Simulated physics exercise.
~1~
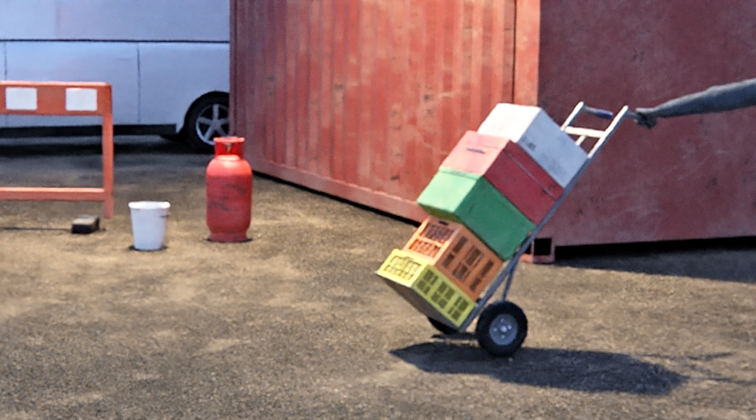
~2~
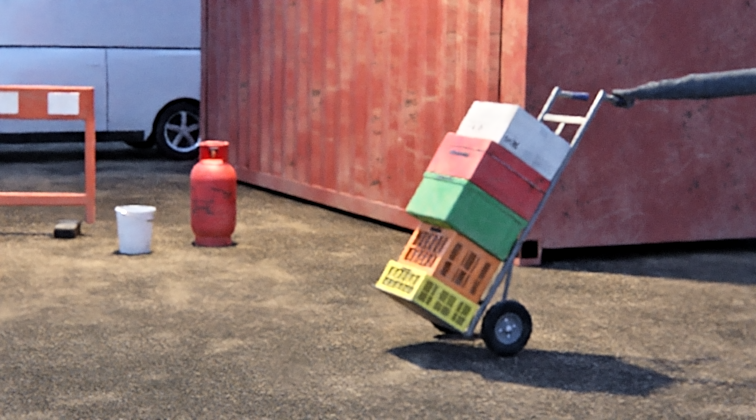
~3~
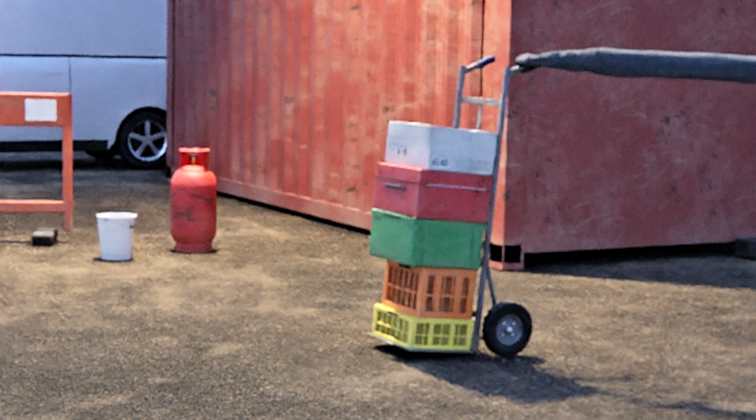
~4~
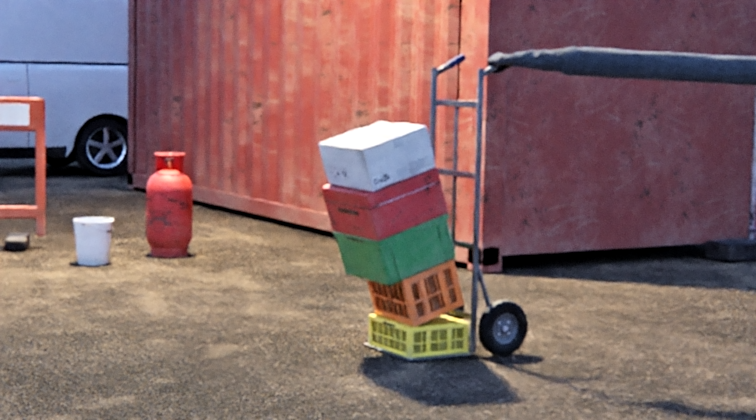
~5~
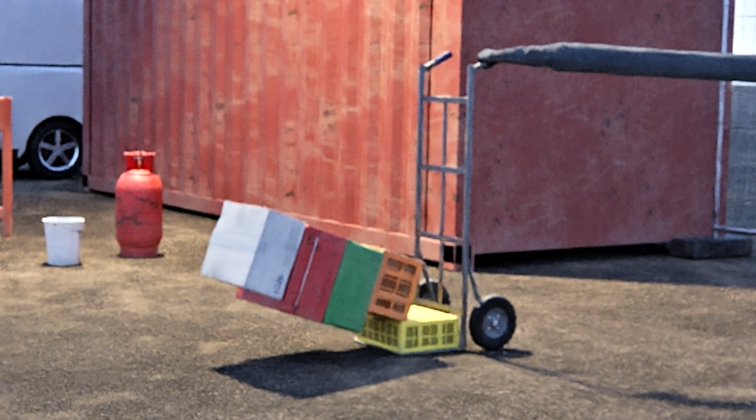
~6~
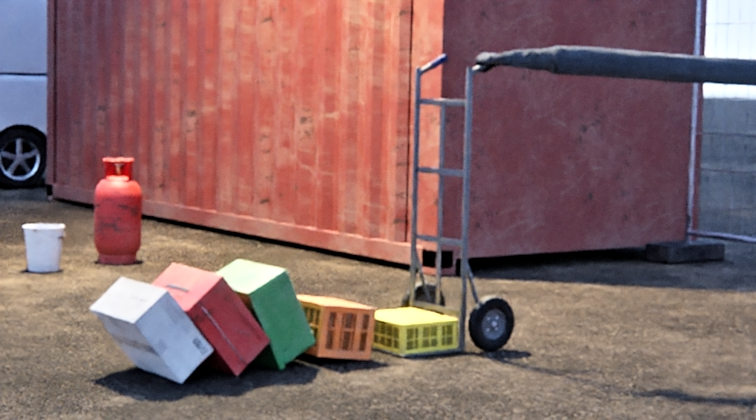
An arm tips a loaded hand truck upright, and all but the bottom crate topple left.
